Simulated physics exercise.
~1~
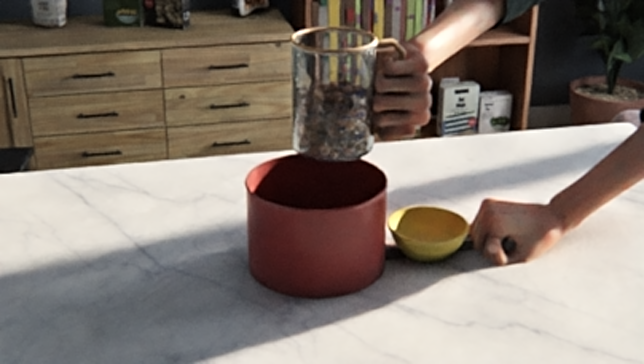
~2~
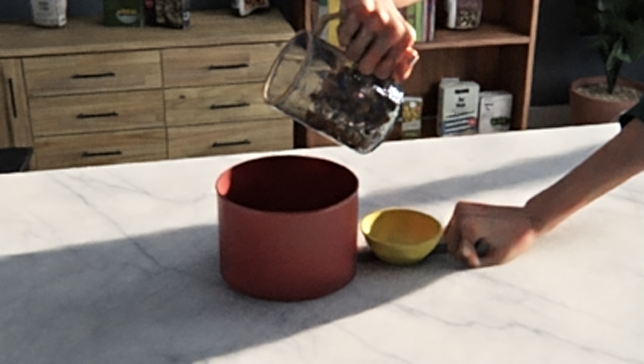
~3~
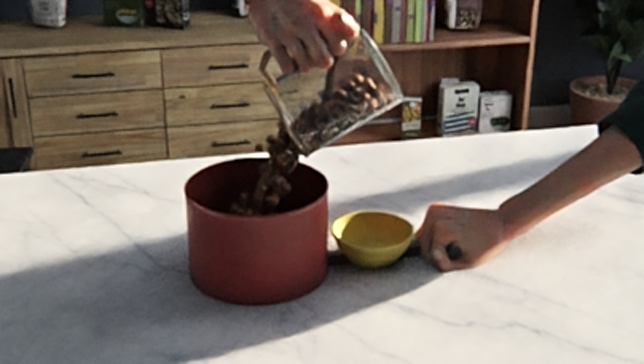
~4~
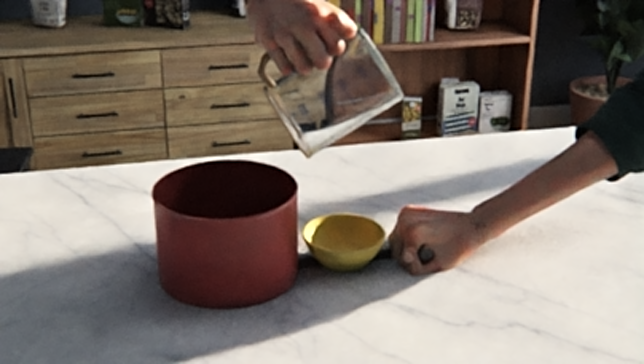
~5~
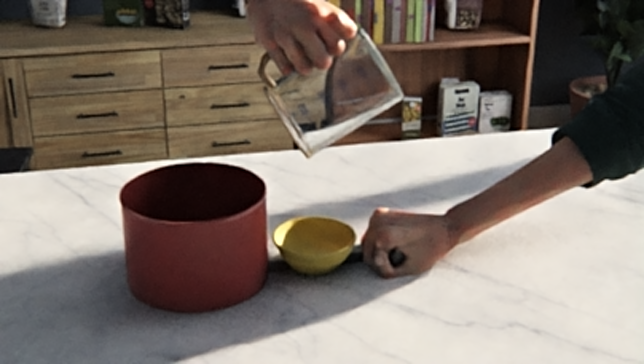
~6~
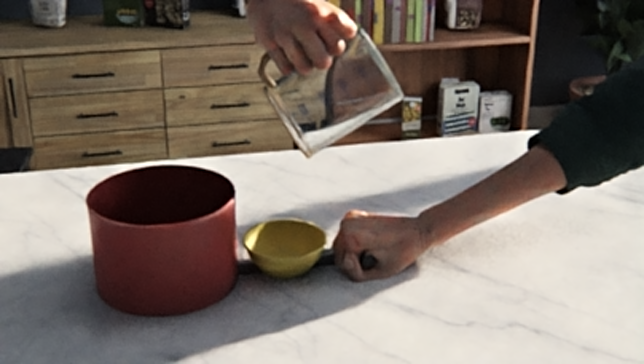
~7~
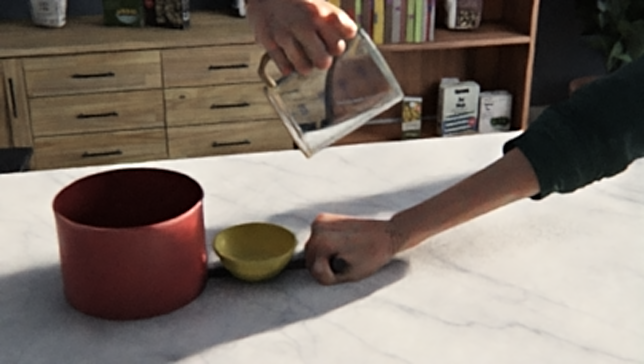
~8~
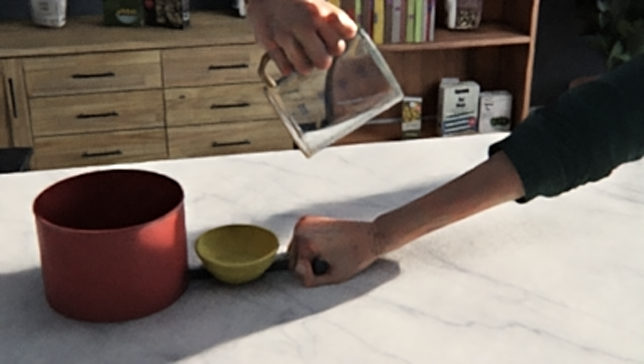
A glass jug of hazelnuts was tipped by one hand, pouring them all into a red pot as another hand slid the pot and a yellow bowl left across a marble table; the emptied jug stayed tilted while they slid farther left.
